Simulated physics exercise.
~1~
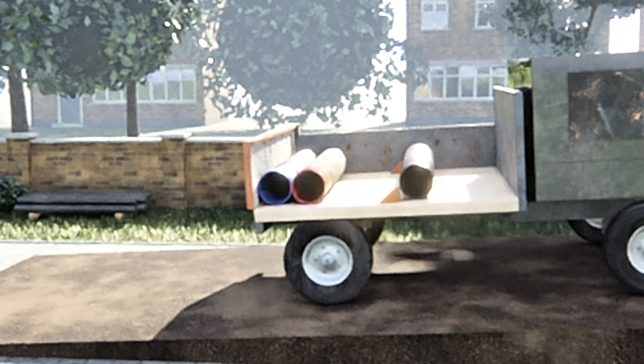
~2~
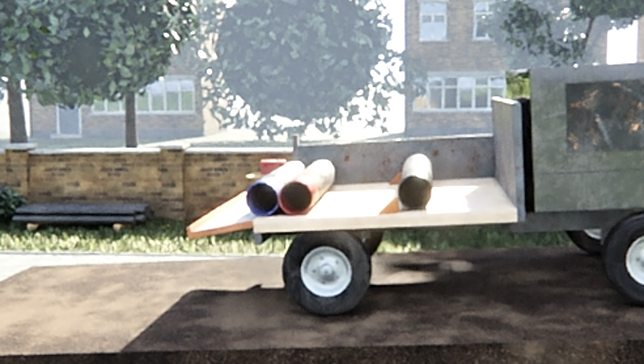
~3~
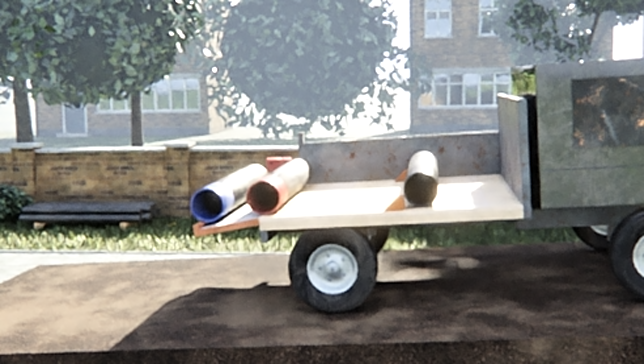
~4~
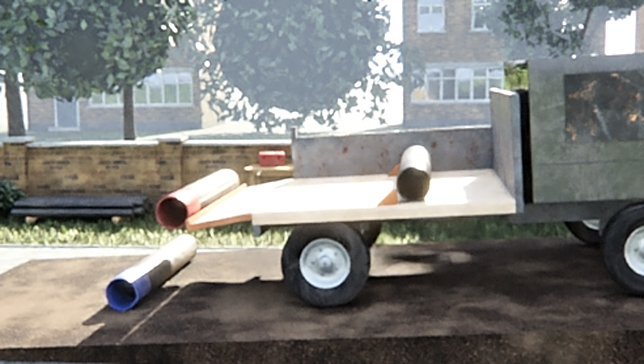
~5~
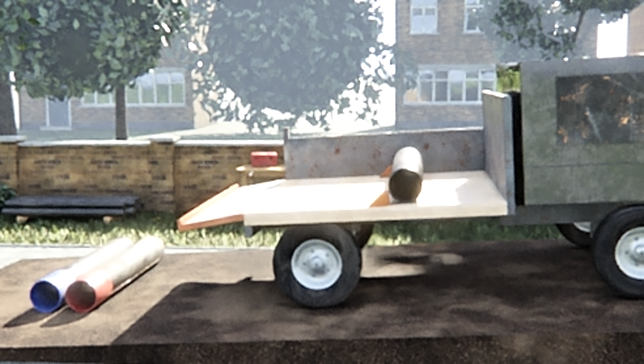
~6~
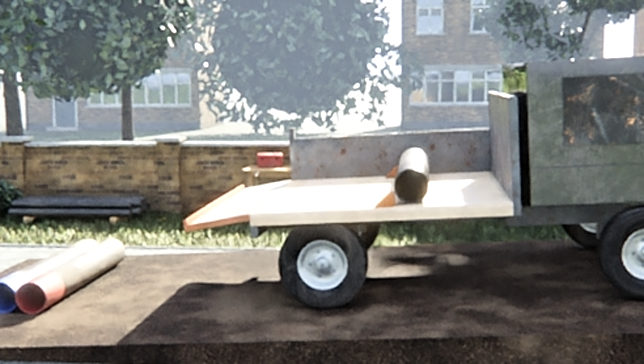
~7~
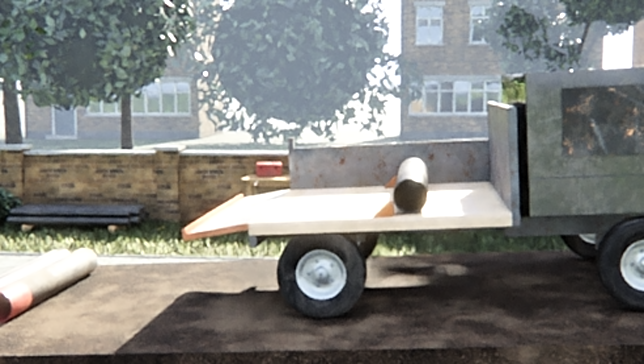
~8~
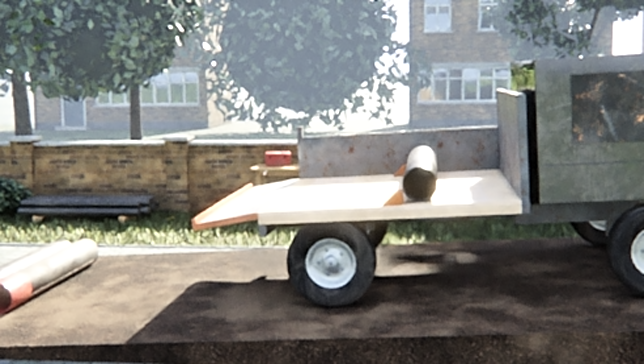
We see the tailgate of a tilted pick-up bed swing down, and a blue pipe and then a red one roll left over it and drop to the ground. They roll on and end lying together at the left, while a third pipe stays on the bed.
